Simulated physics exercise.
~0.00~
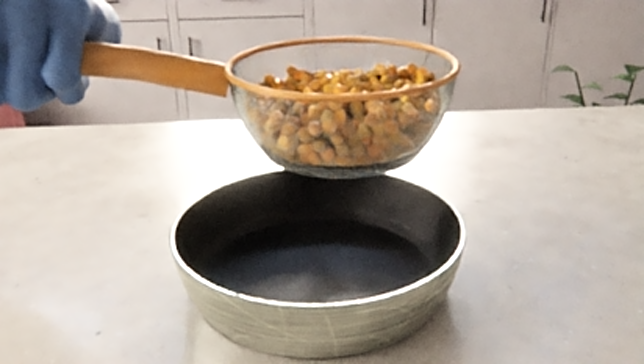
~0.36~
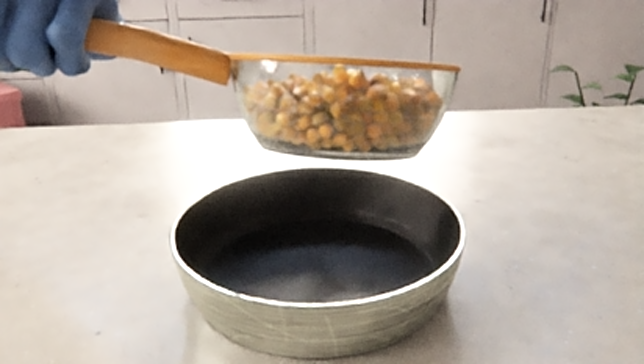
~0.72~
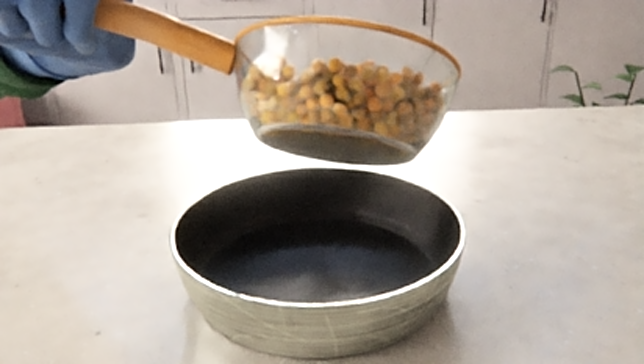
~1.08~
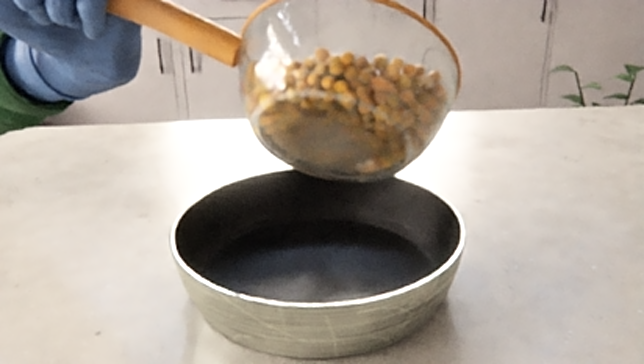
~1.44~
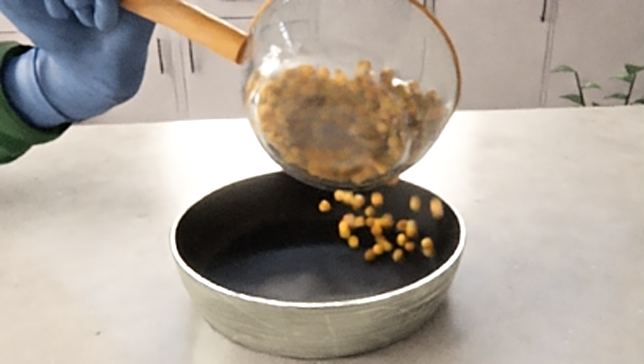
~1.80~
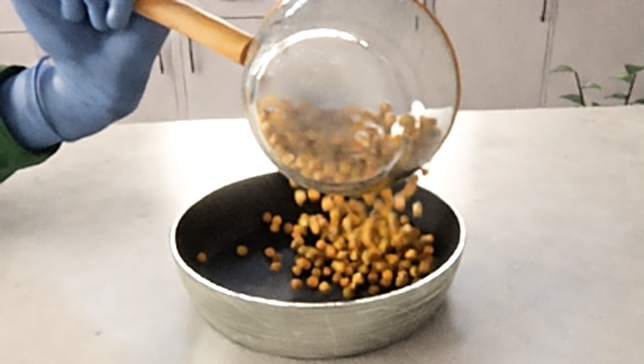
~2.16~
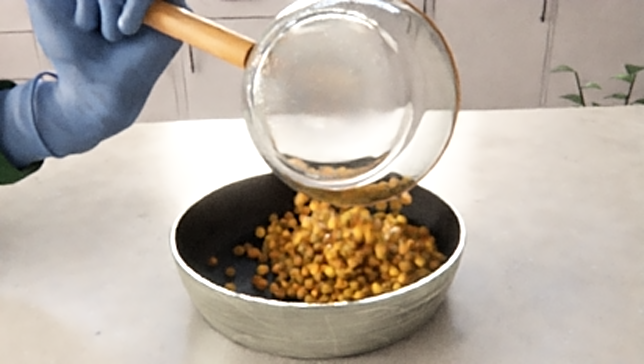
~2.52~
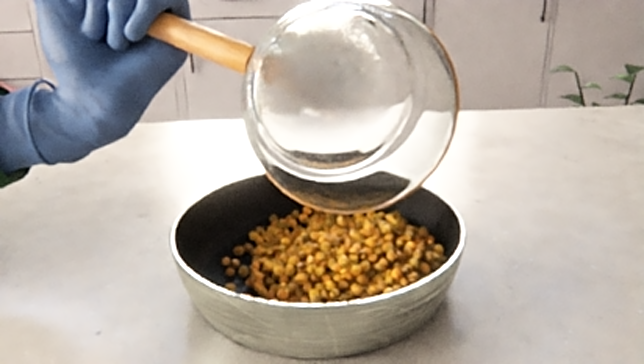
Maize kernels tumble from a clear ladle as a gloved hand tips it, filling the pan below until the ladle is empty.
